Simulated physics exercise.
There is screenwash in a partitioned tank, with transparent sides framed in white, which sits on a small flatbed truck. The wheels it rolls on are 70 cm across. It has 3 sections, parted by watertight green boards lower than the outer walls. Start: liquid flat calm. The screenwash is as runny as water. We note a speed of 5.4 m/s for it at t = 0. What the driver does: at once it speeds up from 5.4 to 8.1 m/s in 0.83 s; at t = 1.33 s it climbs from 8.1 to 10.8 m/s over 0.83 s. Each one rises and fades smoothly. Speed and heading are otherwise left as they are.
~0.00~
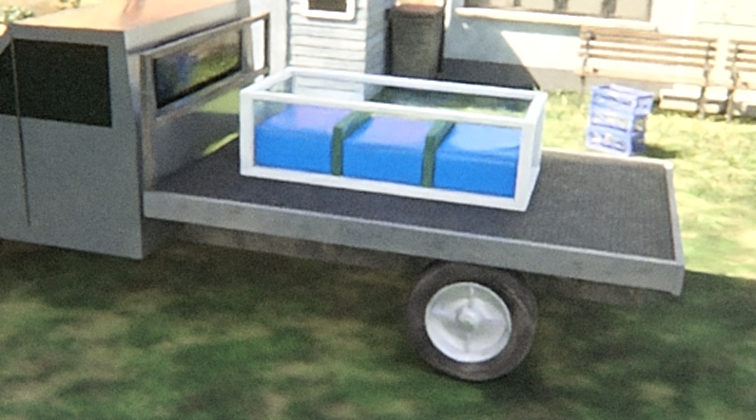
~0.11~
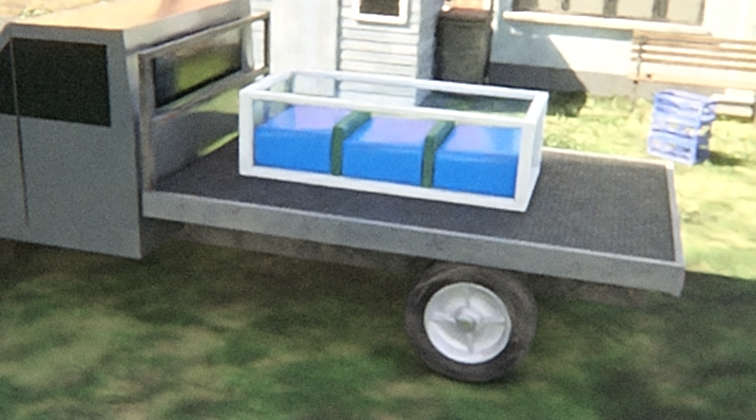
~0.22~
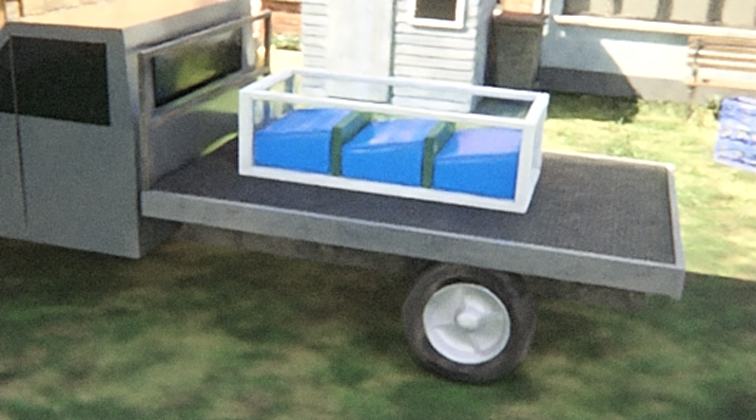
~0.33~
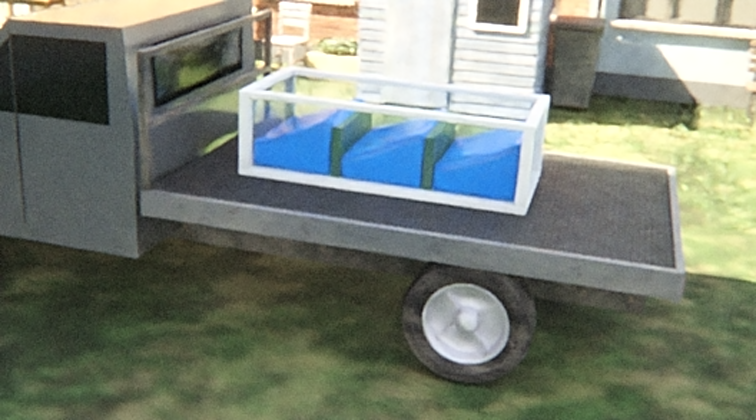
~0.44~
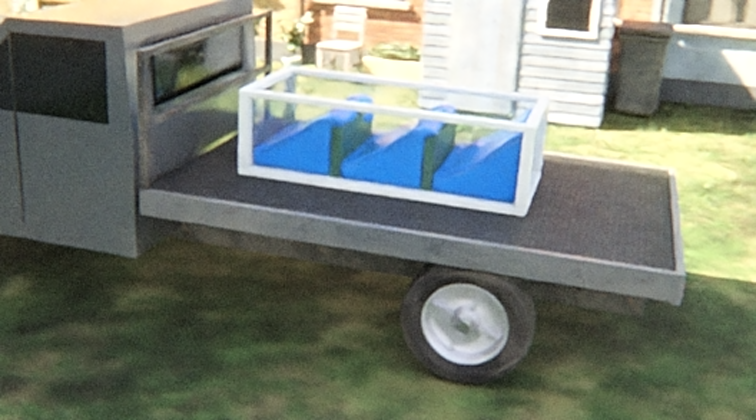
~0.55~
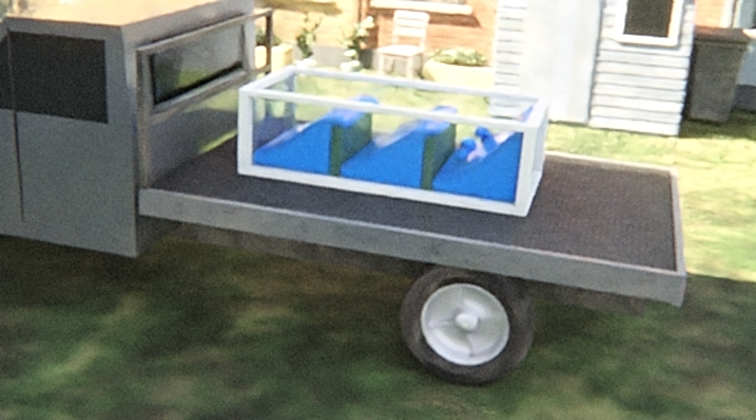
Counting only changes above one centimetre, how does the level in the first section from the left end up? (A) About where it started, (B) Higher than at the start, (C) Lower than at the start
C.
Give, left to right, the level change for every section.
In cm: 6 down, 0, 5 up.
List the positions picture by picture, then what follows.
The first frame shows levels, left to right, (303, 129), (392, 139), (474, 148); board top at (337, 128) and (430, 136); the front is on the left, levels are read along the near wall; a wheel hub at (466, 326).
The second frame shows levels, left to right, (302, 128), (391, 139), (474, 148).
The third frame shows levels, left to right, (302, 127), (391, 138), (474, 151).
The fourth frame shows levels, left to right, (302, 128), (391, 139), (474, 154).
The fifth frame shows levels, left to right, (302, 129), (391, 140), (474, 157).
The sixth frame shows levels, left to right, (302, 128), (392, 139), (475, 158); a wheel hub at (463, 328).
Then, 1.15 s in, the sections hold 20, 24, 27 cm, left to right.
Then, 1.85 s in, the sections hold 18, 24, 29 cm, left to right.
Then, 2.65 s in, the sections hold 18, 23, 30 cm, left to right.
Then, 5.14 s in, the sections hold 18, 24, 29 cm, left to right.
